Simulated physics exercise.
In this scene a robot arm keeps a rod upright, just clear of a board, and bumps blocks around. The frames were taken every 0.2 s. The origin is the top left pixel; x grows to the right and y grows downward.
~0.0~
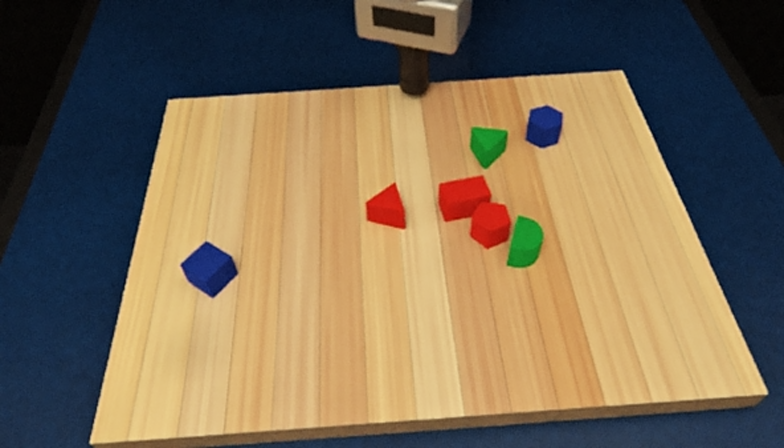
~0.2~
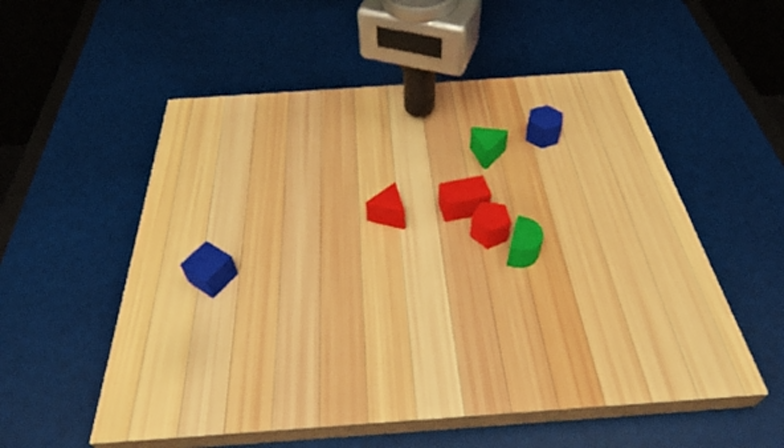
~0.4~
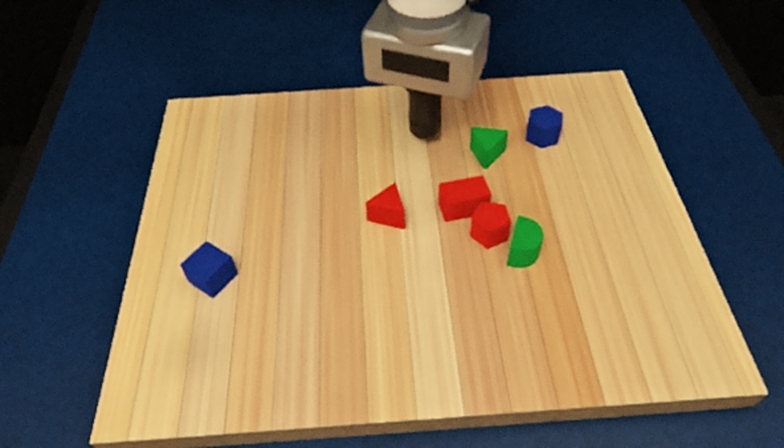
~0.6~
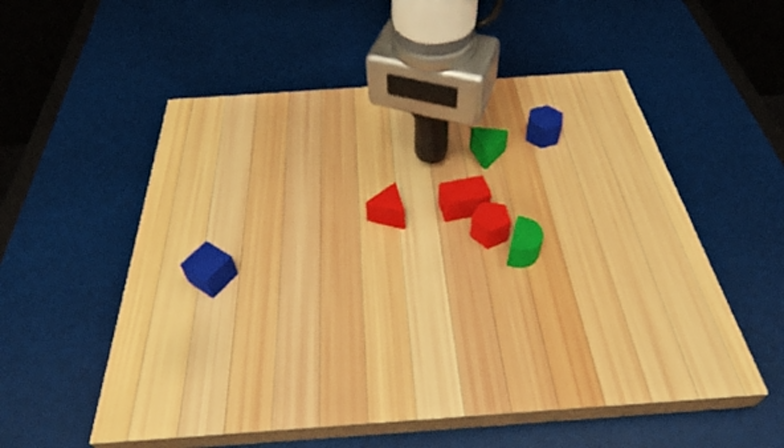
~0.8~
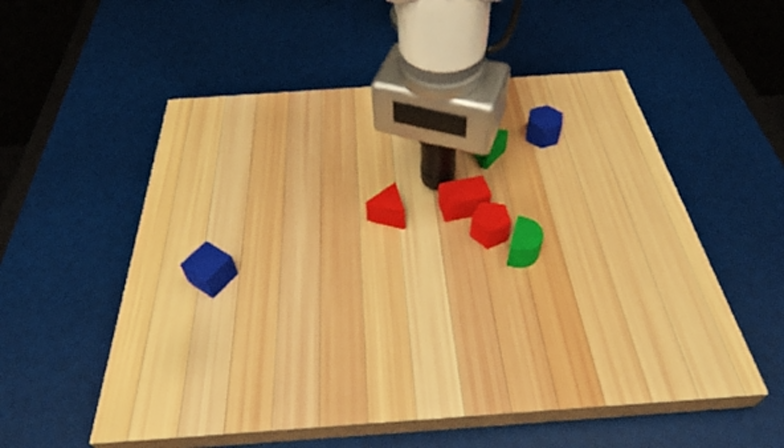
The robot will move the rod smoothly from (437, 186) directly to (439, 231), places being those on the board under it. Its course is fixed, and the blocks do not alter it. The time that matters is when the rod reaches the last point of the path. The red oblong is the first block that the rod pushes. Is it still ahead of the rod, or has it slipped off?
I expect it to be beside or behind the rod.
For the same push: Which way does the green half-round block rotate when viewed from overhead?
Twists clockwise.
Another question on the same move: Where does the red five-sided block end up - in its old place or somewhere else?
That block slides.
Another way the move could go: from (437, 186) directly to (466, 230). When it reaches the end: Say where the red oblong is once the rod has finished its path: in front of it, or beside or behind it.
The red oblong stays in front.
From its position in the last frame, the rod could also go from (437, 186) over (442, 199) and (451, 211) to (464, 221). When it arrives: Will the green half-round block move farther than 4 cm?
Short answer: No.
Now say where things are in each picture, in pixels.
In the first picture, rod's lower end (414, 87); red triangle (388, 198); red oblong (465, 189); red five-sided block (492, 215); green half-round block (527, 234).
In the second picture, rod (419, 107); blocks still.
In the third picture, rod (425, 129); blocks still.
In the fourth picture, rod (431, 152); blocks still.
In the fifth picture, rod (437, 178); red triangle (388, 198); red oblong (465, 189); red five-sided block (492, 215); green half-round block (527, 234).
What follows on the original path. Halfway along, rod (439, 201); red oblong (470, 199), turned 45° anticlockwise; red five-sided block (495, 216).
At the end, rod (440, 224); red triangle still; red oblong (474, 211), turned 70° anticlockwise; red five-sided block (506, 221), turned 20° anticlockwise; green half-round block (534, 235), turned 20° clockwise.
